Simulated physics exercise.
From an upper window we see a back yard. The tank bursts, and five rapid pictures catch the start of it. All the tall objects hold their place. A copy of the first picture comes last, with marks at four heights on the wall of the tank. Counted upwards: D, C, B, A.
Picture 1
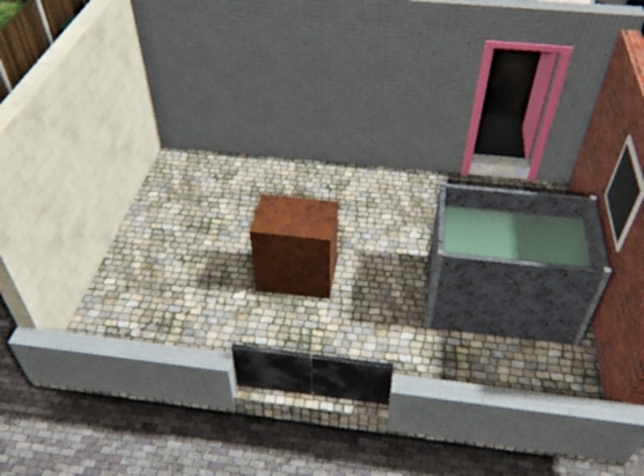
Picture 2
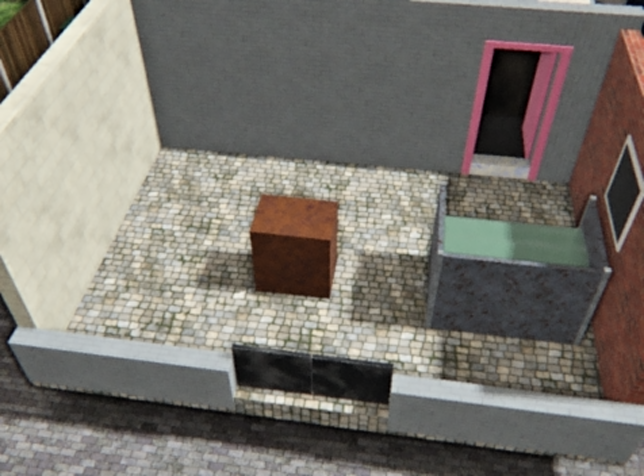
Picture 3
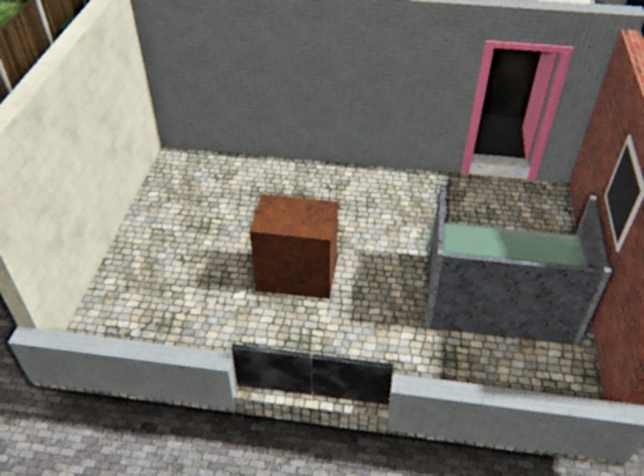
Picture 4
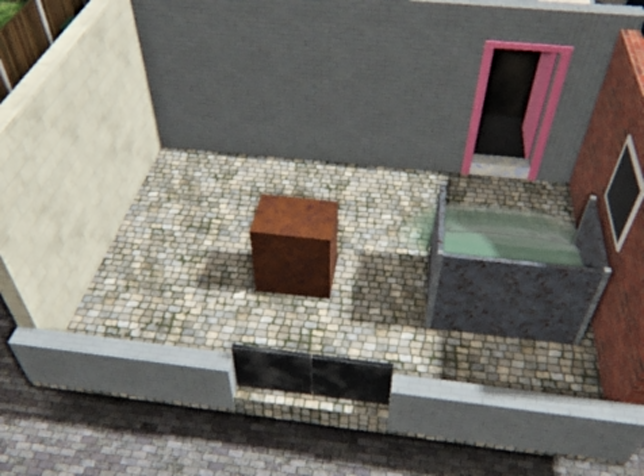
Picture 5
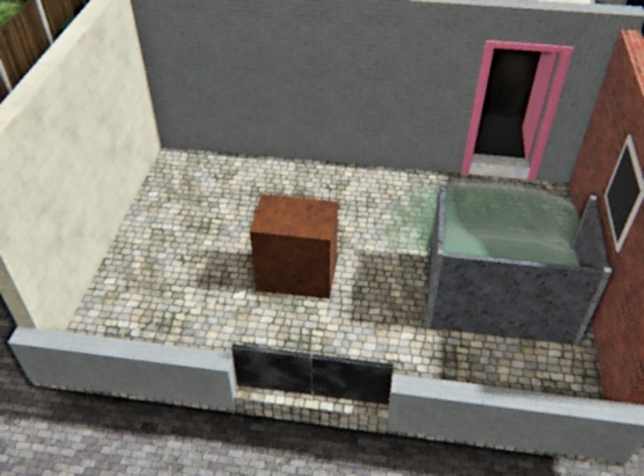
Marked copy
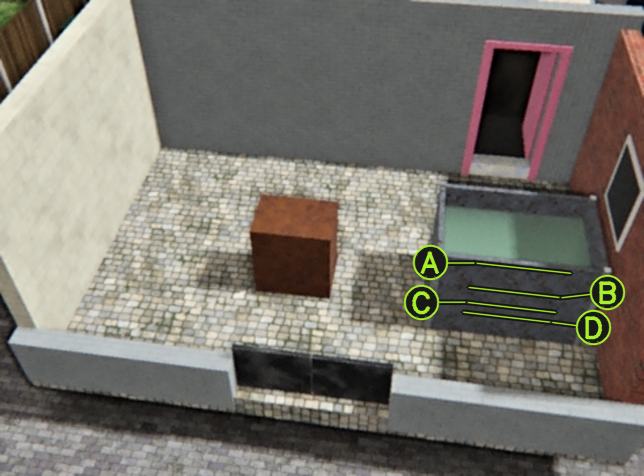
In a back yard, green water spreads out from a grey tank across the paving.
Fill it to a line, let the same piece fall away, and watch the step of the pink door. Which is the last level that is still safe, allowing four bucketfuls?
It is D.
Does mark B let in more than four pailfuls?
Yes, that goes wrong.
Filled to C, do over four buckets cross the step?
Yes.
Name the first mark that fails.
That is mark C.
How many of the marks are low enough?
One of the four.
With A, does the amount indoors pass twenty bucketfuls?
Yes, clearly.
On the marked copy, A at (522, 268); B at (514, 292); C at (510, 307); D at (507, 317); from the bottom up D, C, B, A.
With A, dozens of bucketfuls pour in.
With B, dozens of bucketfuls pour in.
With C, about 8 bucketfuls get in.
With D, a bucket or two gets in.
